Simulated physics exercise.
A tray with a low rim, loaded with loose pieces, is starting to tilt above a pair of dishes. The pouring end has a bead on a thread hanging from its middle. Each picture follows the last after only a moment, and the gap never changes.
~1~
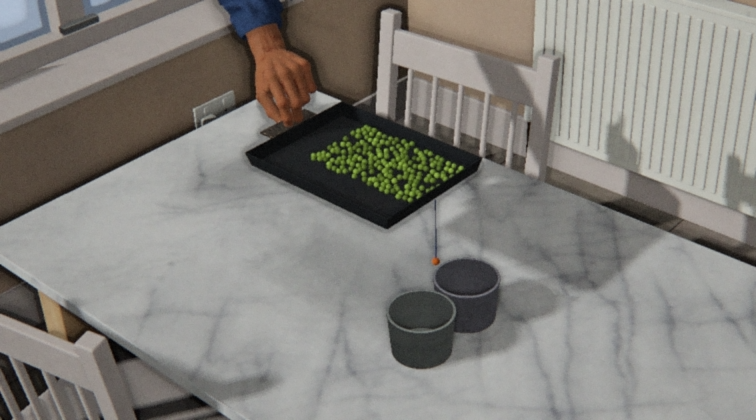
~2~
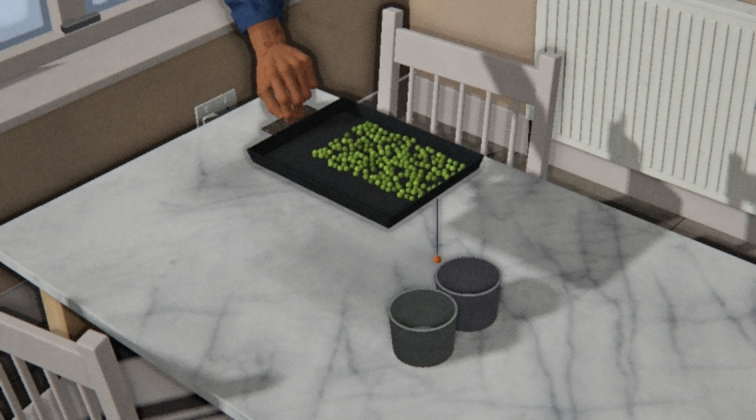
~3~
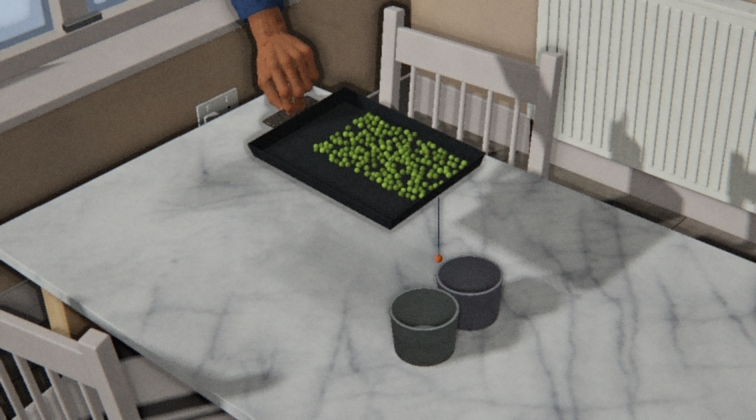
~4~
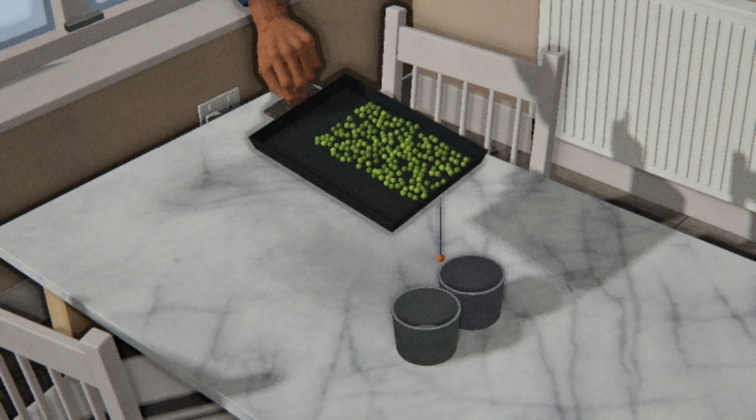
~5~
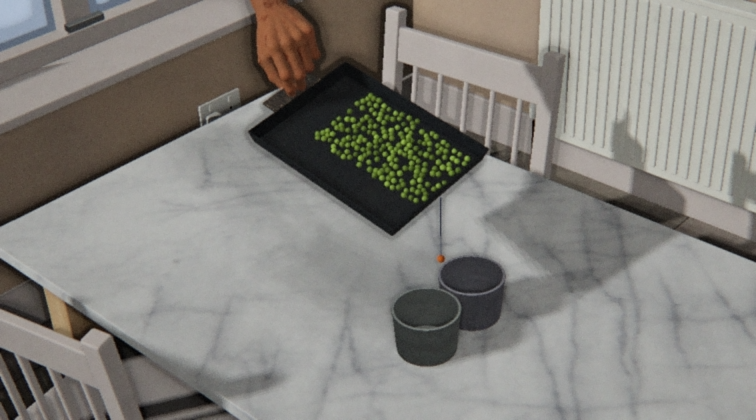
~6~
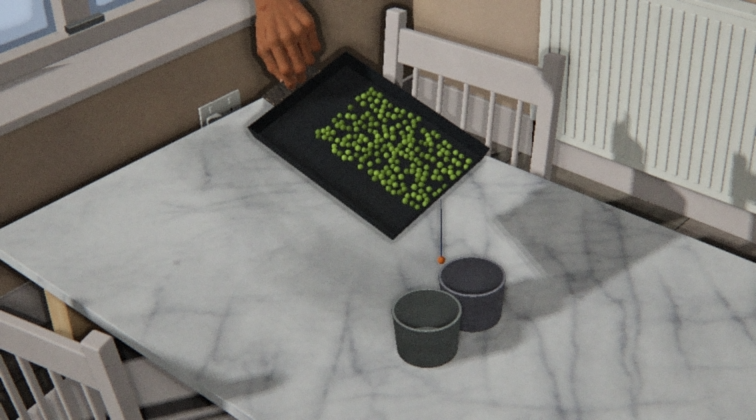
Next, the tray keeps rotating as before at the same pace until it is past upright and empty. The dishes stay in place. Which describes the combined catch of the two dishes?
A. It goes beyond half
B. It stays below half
Option B: It stays below half.
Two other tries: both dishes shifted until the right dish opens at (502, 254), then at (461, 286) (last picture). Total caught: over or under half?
For the two tries in order: Not as much as half, not as much as half.
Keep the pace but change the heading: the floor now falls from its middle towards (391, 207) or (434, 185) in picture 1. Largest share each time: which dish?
Well, at the first place the left-side one, and at the second the right-side one.
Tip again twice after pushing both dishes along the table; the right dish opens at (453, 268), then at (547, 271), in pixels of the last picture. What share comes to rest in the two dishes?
Roughly 90% first, roughly 0% second.
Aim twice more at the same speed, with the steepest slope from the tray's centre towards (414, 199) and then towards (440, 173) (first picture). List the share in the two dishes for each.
In turn, 90 percent and then 0 percent.
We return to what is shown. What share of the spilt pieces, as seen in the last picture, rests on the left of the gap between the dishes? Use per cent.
Estimate: About 100 per cent.
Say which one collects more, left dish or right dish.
The one to the left is fuller.
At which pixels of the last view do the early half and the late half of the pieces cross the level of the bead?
Points: About (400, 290), then about (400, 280).
Shortly afterwards, tray tipped steeply; the bulk on the tray; a little in the left dish; a little outside both; a little in the air.
Next, tray tipped past a quarter turn; a little on the tray; near a third in the left dish; near half outside both; a little in the air.
Some moments later, tray tipped past a quarter turn; near a third in the left dish; near two thirds outside both.
In the end, tray tipped past a quarter turn; near a third in the left dish; none at all in the right dish; near two thirds outside both.
